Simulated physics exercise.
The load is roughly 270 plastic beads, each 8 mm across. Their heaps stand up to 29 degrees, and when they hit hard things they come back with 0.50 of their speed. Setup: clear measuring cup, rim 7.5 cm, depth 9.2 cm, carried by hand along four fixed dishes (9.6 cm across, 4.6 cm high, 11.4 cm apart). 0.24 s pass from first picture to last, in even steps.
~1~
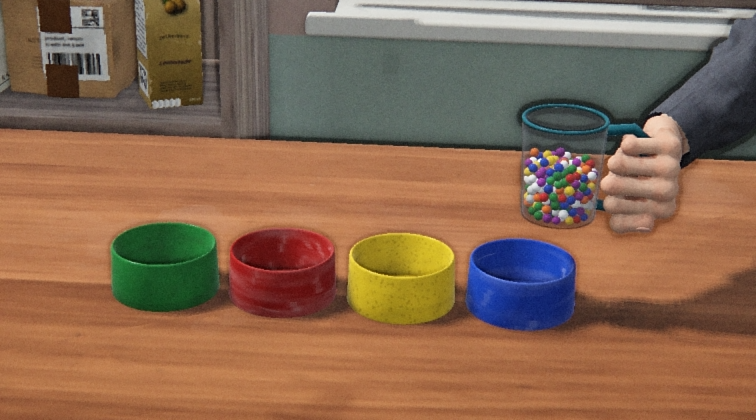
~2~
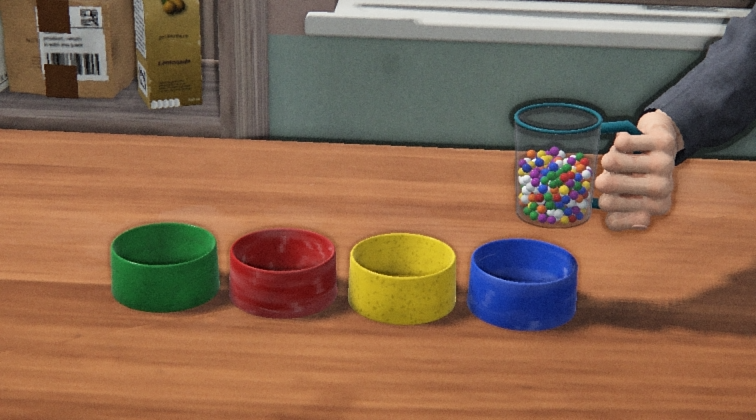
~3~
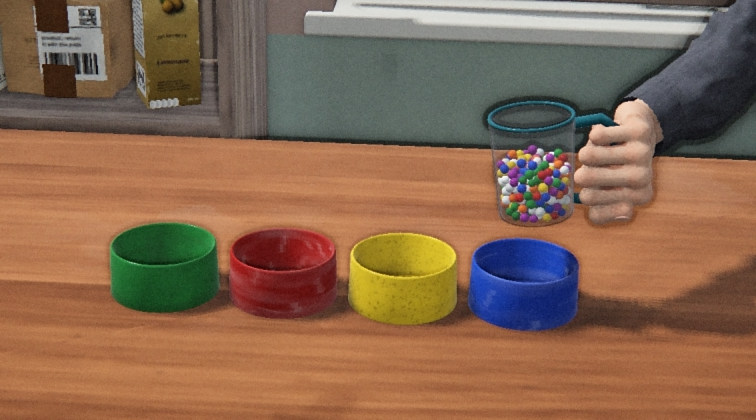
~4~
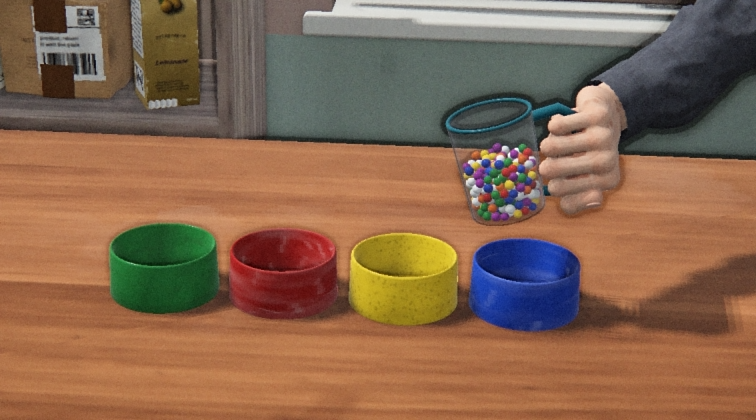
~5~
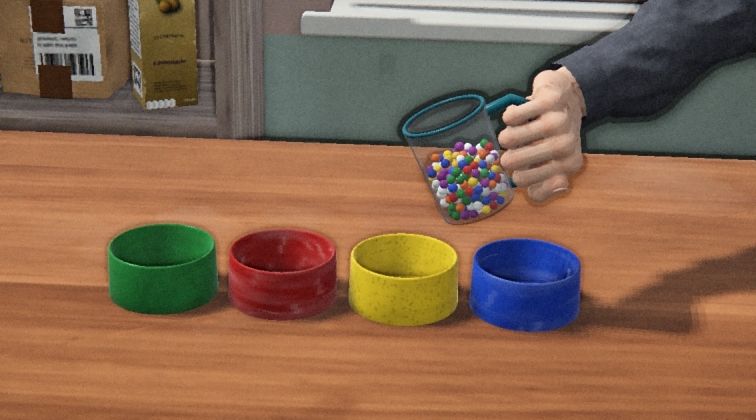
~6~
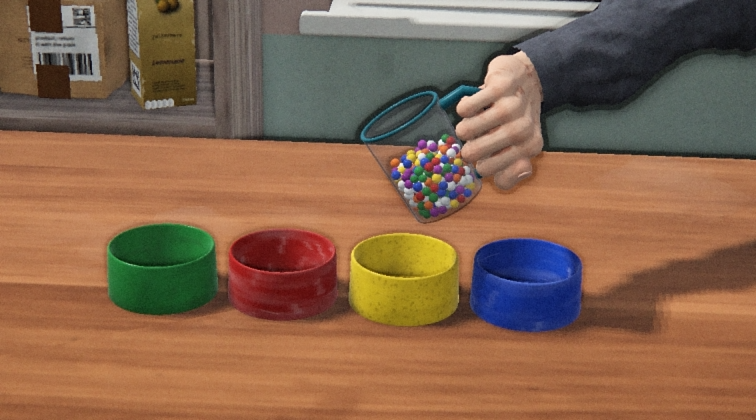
To begin with, a hand at the right holds a clear measuring cup of colorful beads upright behind a row of green, red, yellow and blue dishes on a wooden table. The hand then moves the cup steadily left, tilting it further leftward until it is above the yellow dish, beads still inside.
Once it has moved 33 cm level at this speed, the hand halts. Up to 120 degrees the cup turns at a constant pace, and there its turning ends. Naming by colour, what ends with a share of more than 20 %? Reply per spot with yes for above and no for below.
Red: No, below. Blue: No, below. Green: Yes, above. Yellow: No, below. Counter: Yes, above.
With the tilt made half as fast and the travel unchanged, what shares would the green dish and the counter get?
Shares: Green dish 100, counter 0.
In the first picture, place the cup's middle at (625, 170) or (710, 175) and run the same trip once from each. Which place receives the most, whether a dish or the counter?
First try: Green; second try: Red.
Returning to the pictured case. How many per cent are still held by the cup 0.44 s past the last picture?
It works out to about 60 per cent of the load.
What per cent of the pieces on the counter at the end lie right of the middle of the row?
0 per cent.
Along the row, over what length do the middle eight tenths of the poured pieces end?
Roughly 21 centimetres.
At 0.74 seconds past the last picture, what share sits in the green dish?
Roughly 60 in a hundred.
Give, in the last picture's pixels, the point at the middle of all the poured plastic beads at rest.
About (142, 278).
Then, 0.26 s after the last picture, tilt 76 degrees; cup holds 100 %.
Then, 0.44 s after the last picture, tilt 106 degrees; cup holds 60 %, green 10 %.
Then, 0.74 s after the last picture, tilt 120 degrees; cup holds 10 %, green 60 %.
In the end, red 0 %, blue 0 %, green 70 %, yellow 0 %, counter 30 %.
